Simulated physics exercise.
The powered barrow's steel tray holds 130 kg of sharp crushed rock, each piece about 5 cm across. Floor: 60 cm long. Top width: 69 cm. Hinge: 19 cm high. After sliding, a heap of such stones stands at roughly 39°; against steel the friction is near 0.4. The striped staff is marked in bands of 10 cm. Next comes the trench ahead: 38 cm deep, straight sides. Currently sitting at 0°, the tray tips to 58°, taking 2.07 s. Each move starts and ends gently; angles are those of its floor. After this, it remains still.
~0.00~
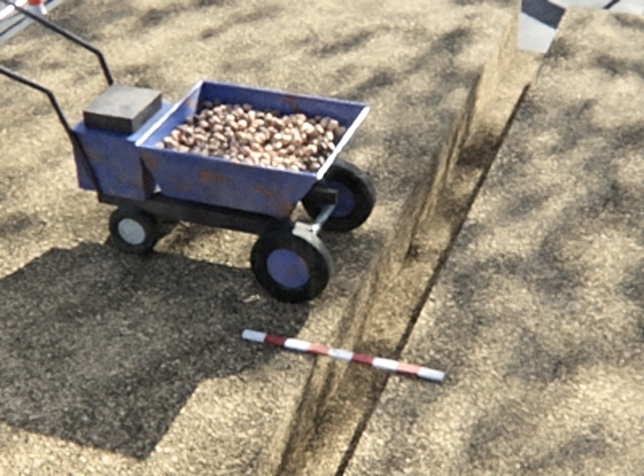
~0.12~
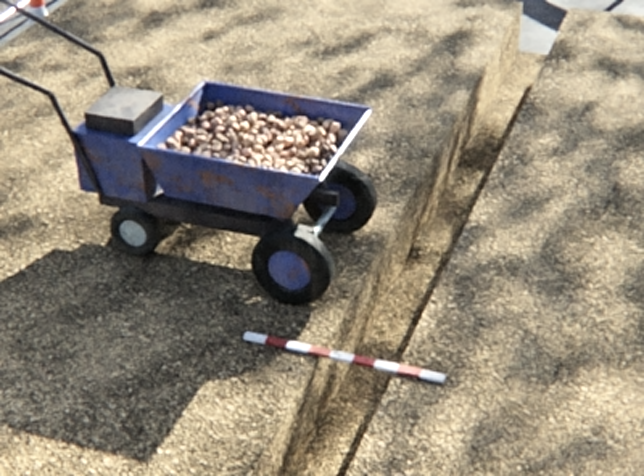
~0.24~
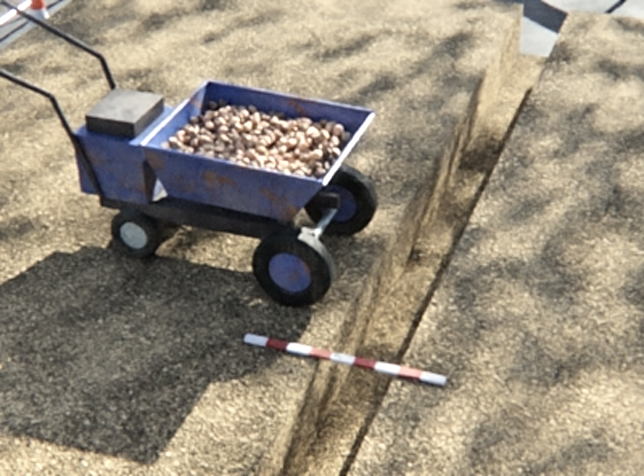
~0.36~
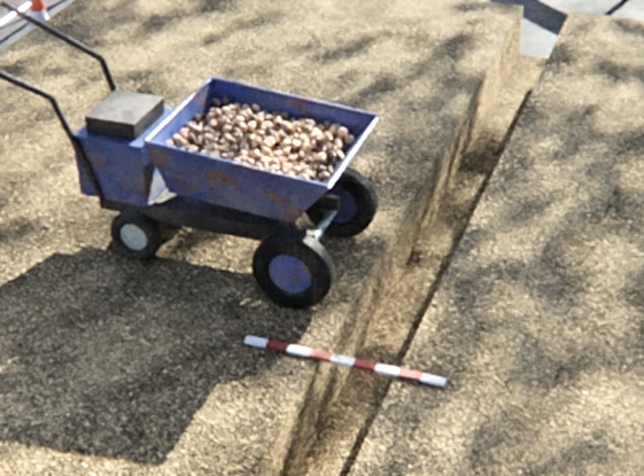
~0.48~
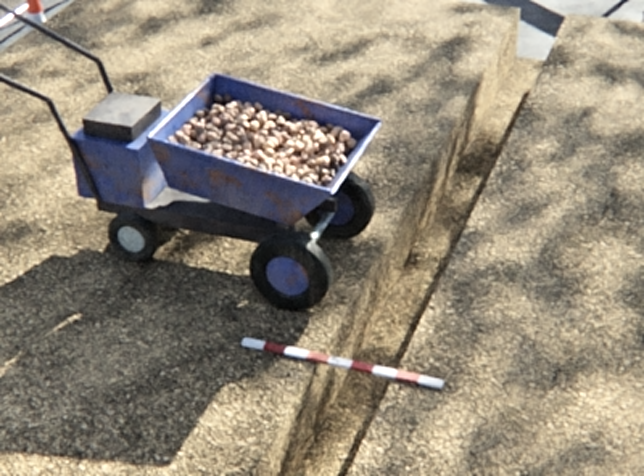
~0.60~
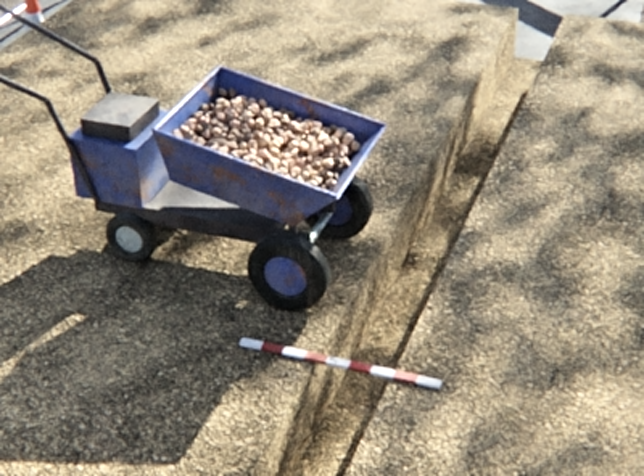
At first, a blue barrow with black handles and a level tray full of brownish stones stands beside a narrow trench, a red-and-white striped rod lying nearby. Then the tray's rear end rises gradually, tilting it toward the trench on the right, while the stones stay heaped inside and the wheels remain in place.
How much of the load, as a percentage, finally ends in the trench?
I would put it at about 6 per cent.
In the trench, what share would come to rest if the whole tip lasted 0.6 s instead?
It would be near 5 percent.
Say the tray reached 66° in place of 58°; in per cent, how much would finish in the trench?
Near 25 per cent then.
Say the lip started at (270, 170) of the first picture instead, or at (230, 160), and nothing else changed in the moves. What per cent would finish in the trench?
Near 15 and near 10 percent.
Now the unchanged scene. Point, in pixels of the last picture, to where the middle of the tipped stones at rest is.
Roughly at (446, 290).
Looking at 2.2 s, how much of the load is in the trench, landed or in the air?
I'd say near 0 per cent at that time.
After 1.5 s the floor is at 49°; 100 % in the tray; the foremost stones are at (386, 221).
After 2.2 s the floor is at 58°; 99 % in the tray, 1 % in the trench; the foremost stones are at (426, 269).
After 2.5 s the floor is at 58°; 92 % in the tray, 2 % in the trench, 5 % past the trench; the foremost stones are at (481, 304).
After 4.5 s the floor is at 58°; 85 % in the tray, 6 % in the trench, 9 % past the trench; the foremost stones are at (518, 306).
